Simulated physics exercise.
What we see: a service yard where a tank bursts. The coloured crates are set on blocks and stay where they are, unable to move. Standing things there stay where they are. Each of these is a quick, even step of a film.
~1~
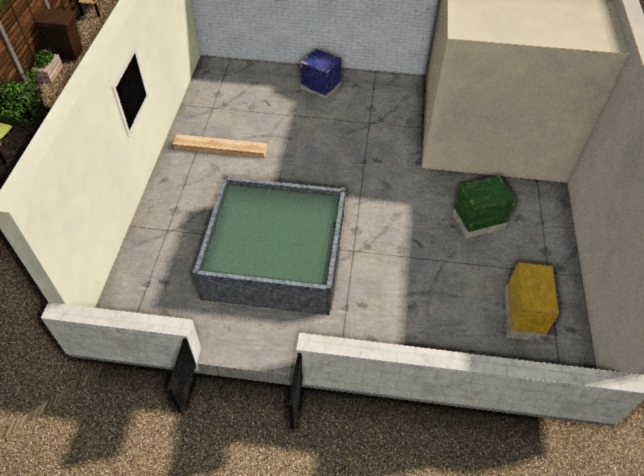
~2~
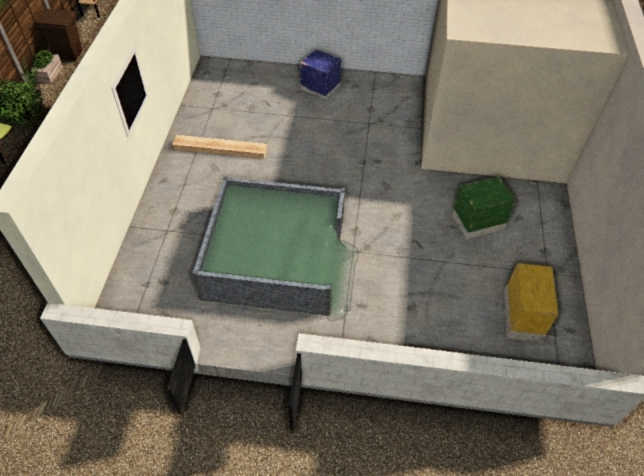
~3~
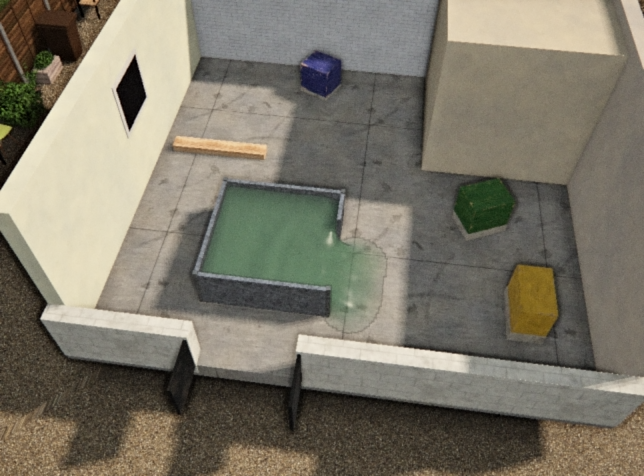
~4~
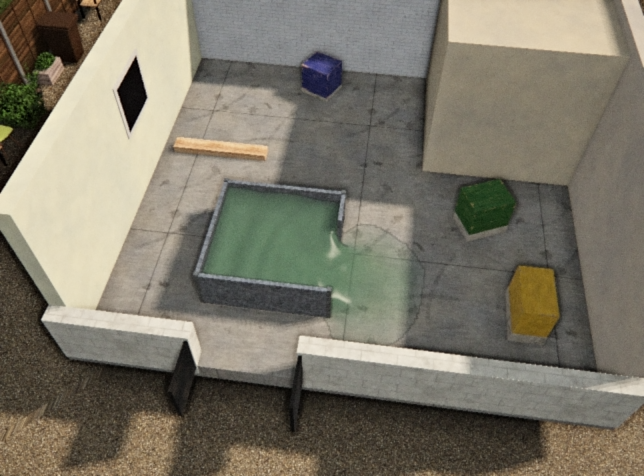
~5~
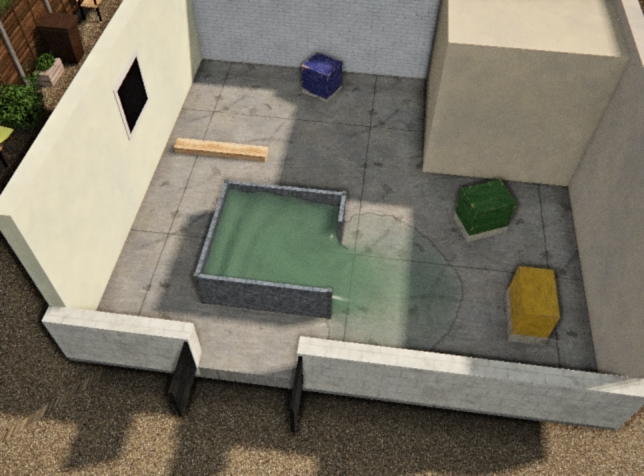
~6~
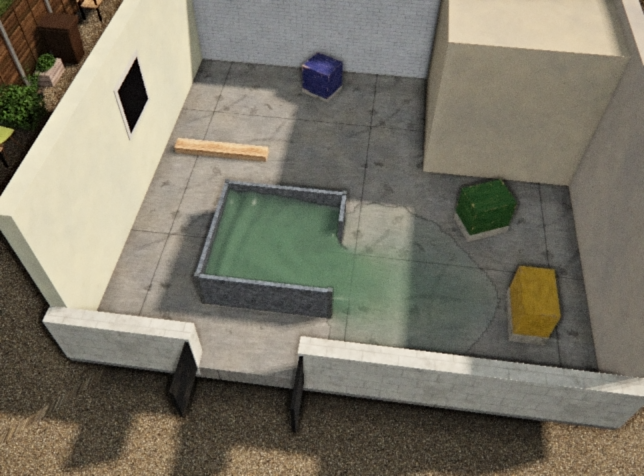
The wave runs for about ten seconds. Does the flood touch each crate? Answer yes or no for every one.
Blue crate: No; green crate: Yes; yellow crate: Yes.
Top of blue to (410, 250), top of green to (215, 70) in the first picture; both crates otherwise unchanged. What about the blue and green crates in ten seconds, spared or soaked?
As I read it, the blue crate gets flooded and the green crate stays clear.
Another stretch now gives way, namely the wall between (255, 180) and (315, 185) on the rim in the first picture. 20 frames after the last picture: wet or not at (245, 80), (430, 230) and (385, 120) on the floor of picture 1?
As listed: Flooded, free of water, covered.
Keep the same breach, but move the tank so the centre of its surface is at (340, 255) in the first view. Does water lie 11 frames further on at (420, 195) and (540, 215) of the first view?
First point untouched, second point soaked.
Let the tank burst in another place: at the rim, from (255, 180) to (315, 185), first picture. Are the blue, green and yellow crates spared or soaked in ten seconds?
Going through them, the blue gets reached, the green is never reached and the yellow is never reached.
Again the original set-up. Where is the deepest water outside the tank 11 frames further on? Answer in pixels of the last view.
(595, 400).
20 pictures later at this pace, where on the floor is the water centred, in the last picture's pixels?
Centre: Close to (426, 279).
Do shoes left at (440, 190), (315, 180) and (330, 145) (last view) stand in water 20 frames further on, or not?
Point one sodden, point two left clear, point three left clear.
A moment on, water covers 25 % of the floor; the blue crate not reached, the green crate water round its plinth, the yellow crate water round its plinth.
Next, water covers 30 % of the floor; the blue crate not reached, the green crate water round its plinth, the yellow crate water round its plinth.
Then, water covers 35 % of the floor; the blue crate not reached, the green crate water round its plinth, the yellow crate water round its plinth.
Later, water covers 50 % of the floor; the blue crate not reached, the green crate water round its plinth, the yellow crate water round its plinth.
In the end, water covers 85 % of the floor; the blue crate stayed above the water, the green crate was topped, the yellow crate was topped.
